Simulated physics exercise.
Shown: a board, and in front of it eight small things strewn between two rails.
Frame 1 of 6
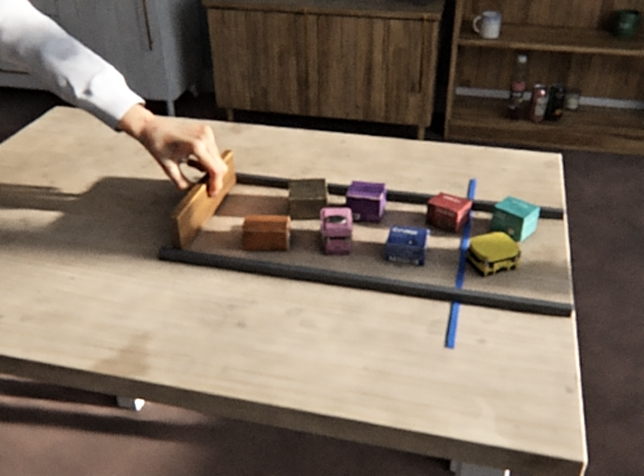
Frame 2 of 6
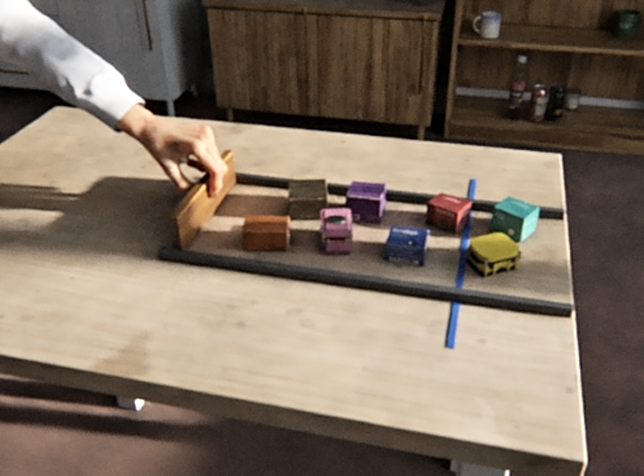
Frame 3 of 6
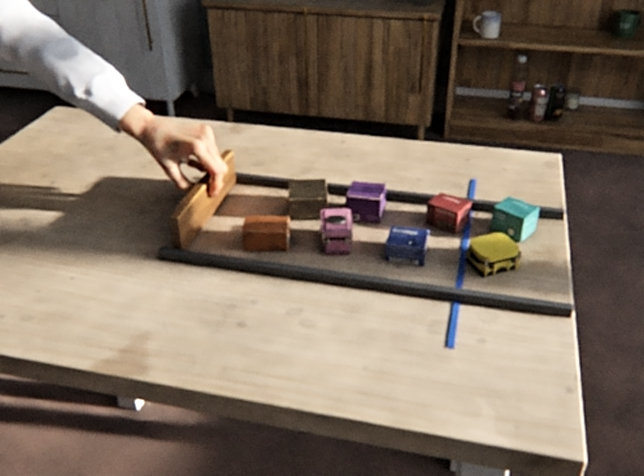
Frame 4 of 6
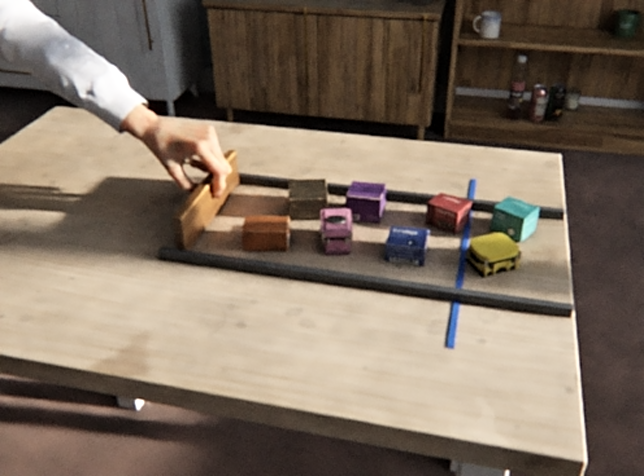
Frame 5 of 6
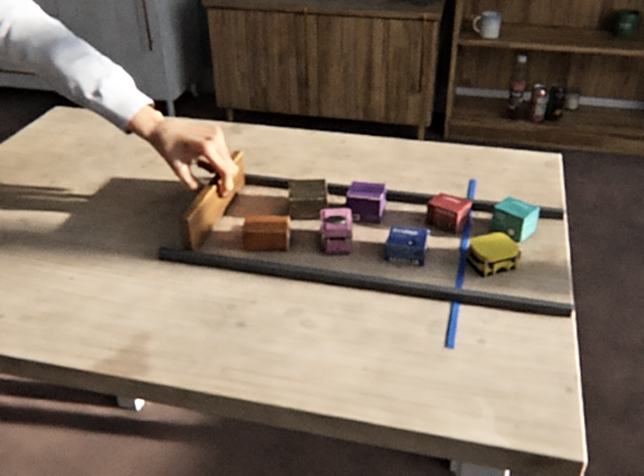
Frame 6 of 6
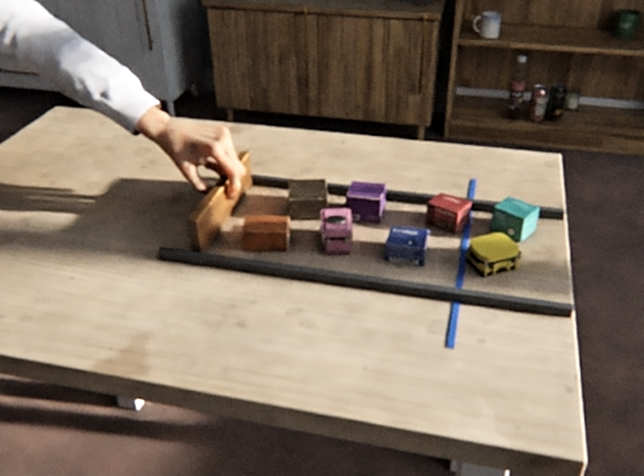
On a wooden table, a hand slides an upright board slightly right toward eight small objects.
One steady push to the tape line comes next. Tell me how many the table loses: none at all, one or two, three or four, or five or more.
A lone one or pair goes over.
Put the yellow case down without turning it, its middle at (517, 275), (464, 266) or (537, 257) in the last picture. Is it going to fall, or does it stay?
Well, the yellow case does not stay; it does not stay; it keeps its place.
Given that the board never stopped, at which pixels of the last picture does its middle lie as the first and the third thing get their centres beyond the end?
I'd put the first at about (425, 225) and the next at about (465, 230).
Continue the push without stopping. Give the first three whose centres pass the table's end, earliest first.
In order: The turquoise box, the yellow case and the red box.
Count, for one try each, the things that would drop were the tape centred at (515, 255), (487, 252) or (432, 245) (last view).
Try by try, 5, 3 and 1.
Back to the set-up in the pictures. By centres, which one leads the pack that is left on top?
Result - foremost is the red box.
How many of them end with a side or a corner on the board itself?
Number in contact with it: 3.
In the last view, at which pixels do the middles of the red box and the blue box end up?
The red box comes to rest close to (567, 223), while the blue box rests close to (546, 260).
Early on, none off yet; turquoise box at rest near (515, 219); yellow case at rest near (493, 255); red box at rest near (448, 212).
Finally, the number that fall off is one or two; lost, yellow case and turquoise box.
